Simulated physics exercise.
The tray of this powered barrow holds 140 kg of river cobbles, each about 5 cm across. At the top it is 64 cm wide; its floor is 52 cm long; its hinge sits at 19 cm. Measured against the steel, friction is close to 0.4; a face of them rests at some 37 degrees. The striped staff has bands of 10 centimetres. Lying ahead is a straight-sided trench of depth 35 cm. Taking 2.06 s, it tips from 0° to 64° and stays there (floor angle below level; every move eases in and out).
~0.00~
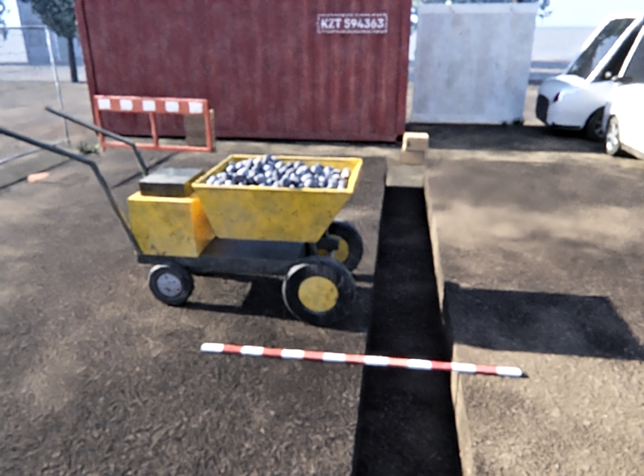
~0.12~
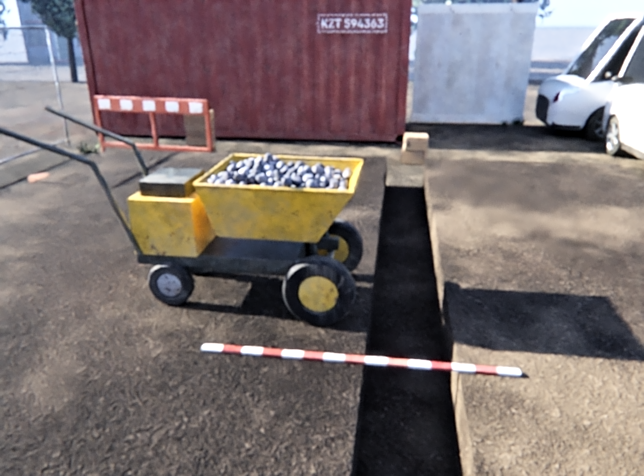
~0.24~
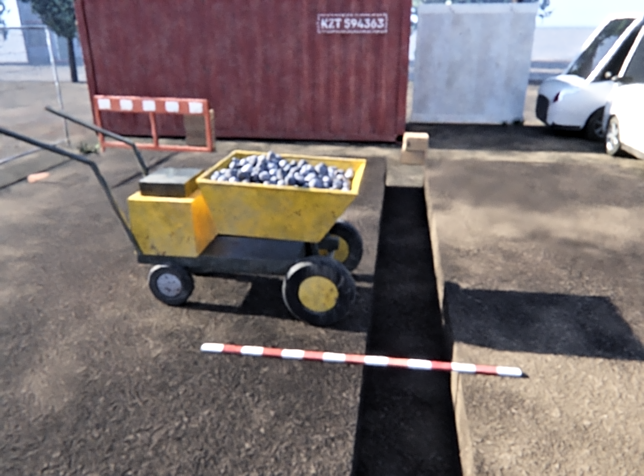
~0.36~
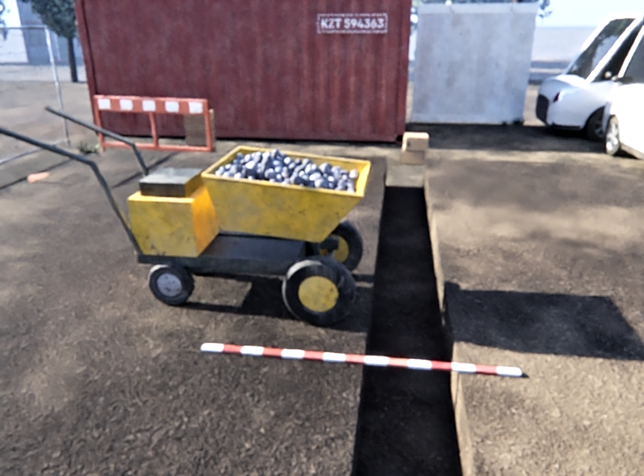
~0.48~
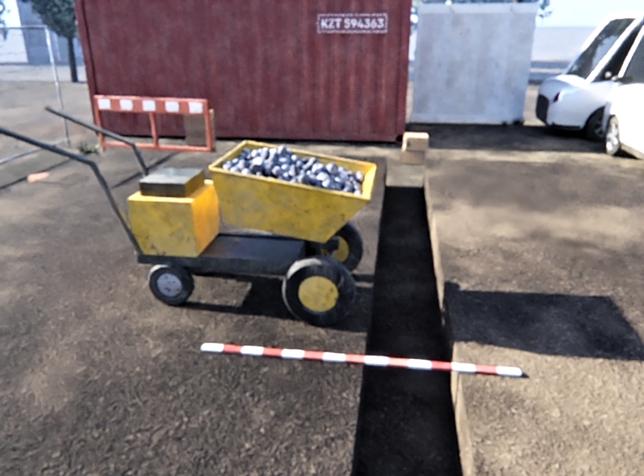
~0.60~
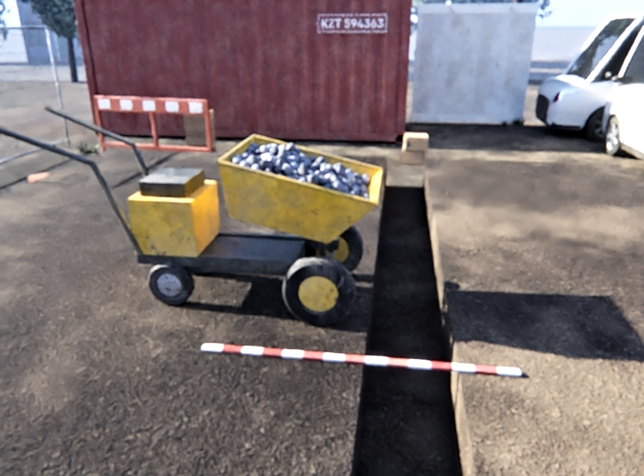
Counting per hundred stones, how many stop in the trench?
Some 43.
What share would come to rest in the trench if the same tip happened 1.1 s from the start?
Then about 35 per cent.
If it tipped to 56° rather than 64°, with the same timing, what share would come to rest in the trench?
Then roughly 25 percent.
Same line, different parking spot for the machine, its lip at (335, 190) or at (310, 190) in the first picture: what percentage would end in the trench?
I'd expect close to 65 per cent at the first and 75 per cent at the second.
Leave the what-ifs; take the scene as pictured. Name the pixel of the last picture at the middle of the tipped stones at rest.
I'd put it close to (440, 338).
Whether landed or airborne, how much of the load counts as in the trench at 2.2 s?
Around 10 per cent of it.
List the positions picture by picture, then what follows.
The tray is at 0°, its lip at (352, 192); the top of the load is at (261, 165), in the first frame.
The tray is at 1°, its lip at (353, 193); the top of the load is at (255, 163); the stones move at 0.1 m/s on average, in the second frame.
The tray is at 2°, its lip at (357, 194); the top of the load is at (258, 161); the stones move at 0.2 m/s on average, in the third frame.
Lip at (362, 196), floor tilted 5°, highest stones at (263, 158); the stones move at 0.2 m/s on average, in the fourth frame.
The tray is at 9°, its lip at (369, 200); the top of the load is at (269, 154); the stones move at 0.3 m/s on average, in the fifth frame.
The tray is at 13°, its lip at (377, 204); the top of the load is at (273, 150); the stones move at 0.4 m/s on average, in the sixth frame.
After 1.5 s the floor is at 54°; 99 % in the tray, 1 % in the trench; the foremost stones are at (436, 262).
After 2.2 s the floor is at 64°; 71 % in the tray, 10 % in the trench, 19 % past the trench; the foremost stones are at (532, 302).
After 2.5 s the floor is at 64°; 52 % in the tray, 18 % in the trench, 30 % past the trench; the foremost stones are at (566, 313).
After 4.5 s the floor is at 64°; 23 % in the tray, 43 % in the trench, 34 % past the trench; the foremost stones are at (583, 318).
